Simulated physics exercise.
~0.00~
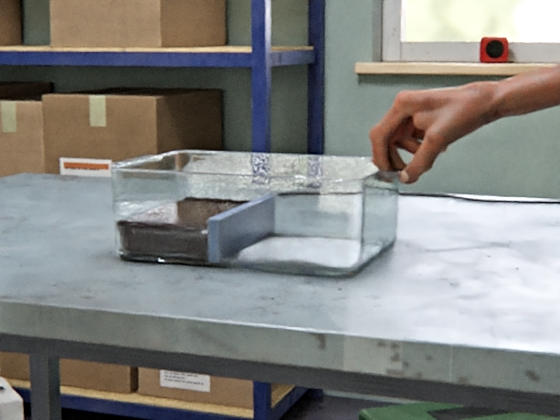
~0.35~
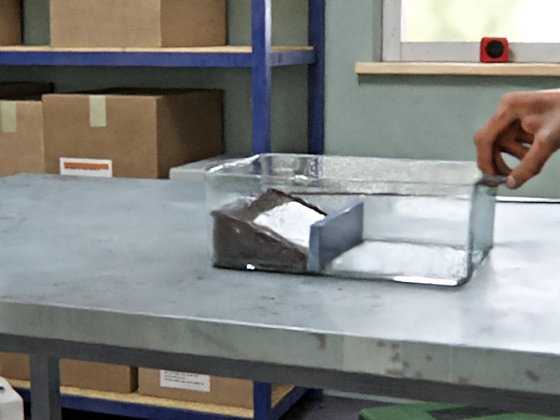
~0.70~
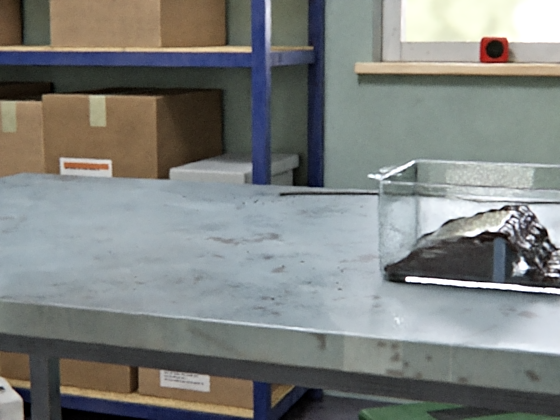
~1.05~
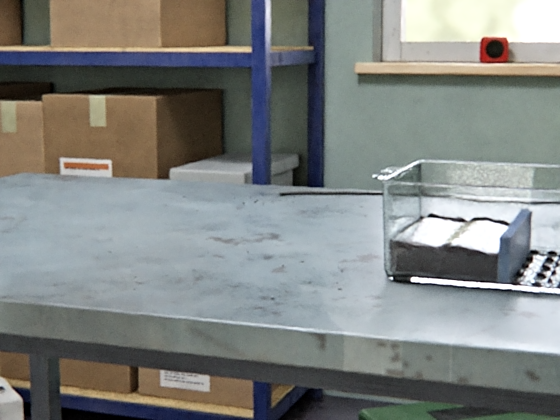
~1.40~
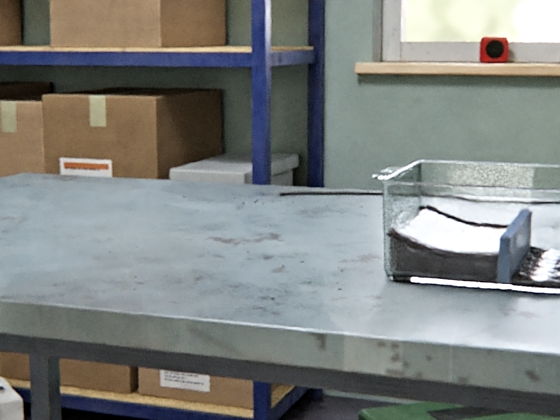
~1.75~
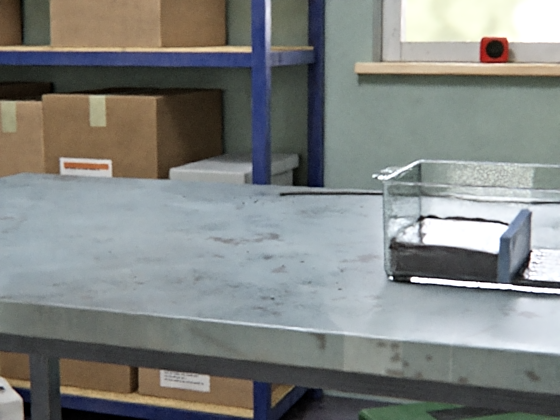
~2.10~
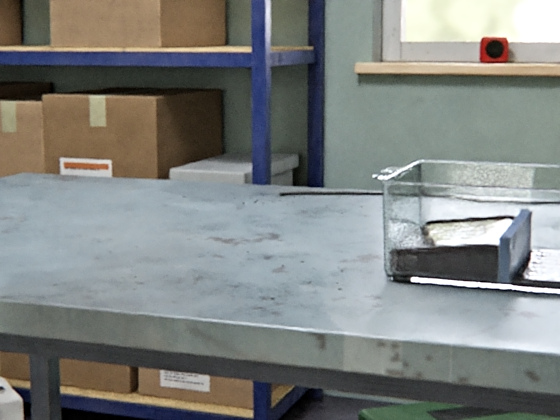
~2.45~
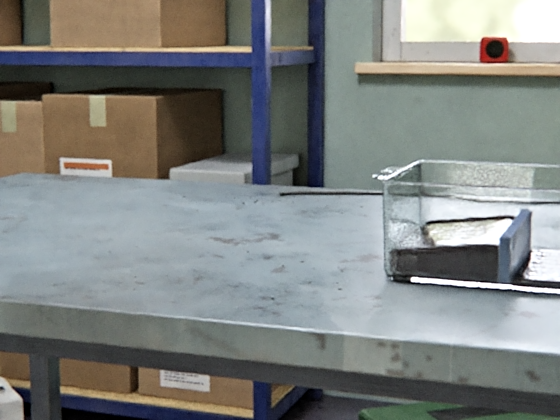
At first, a hand grips the right end of a clear, open food box on a grey table, with dark coffee lying level to the left of an upright divider. The hand pulls the box to the right, and the coffee tilts, piling up toward the left wall. As the box travels on and partly leaves view, the coffee heaves up in a tall, rough wave around the divider, and some ends up on the right side. The box then stands still while the coffee rocks and settles, most still left of the divider, with a little beyond it.
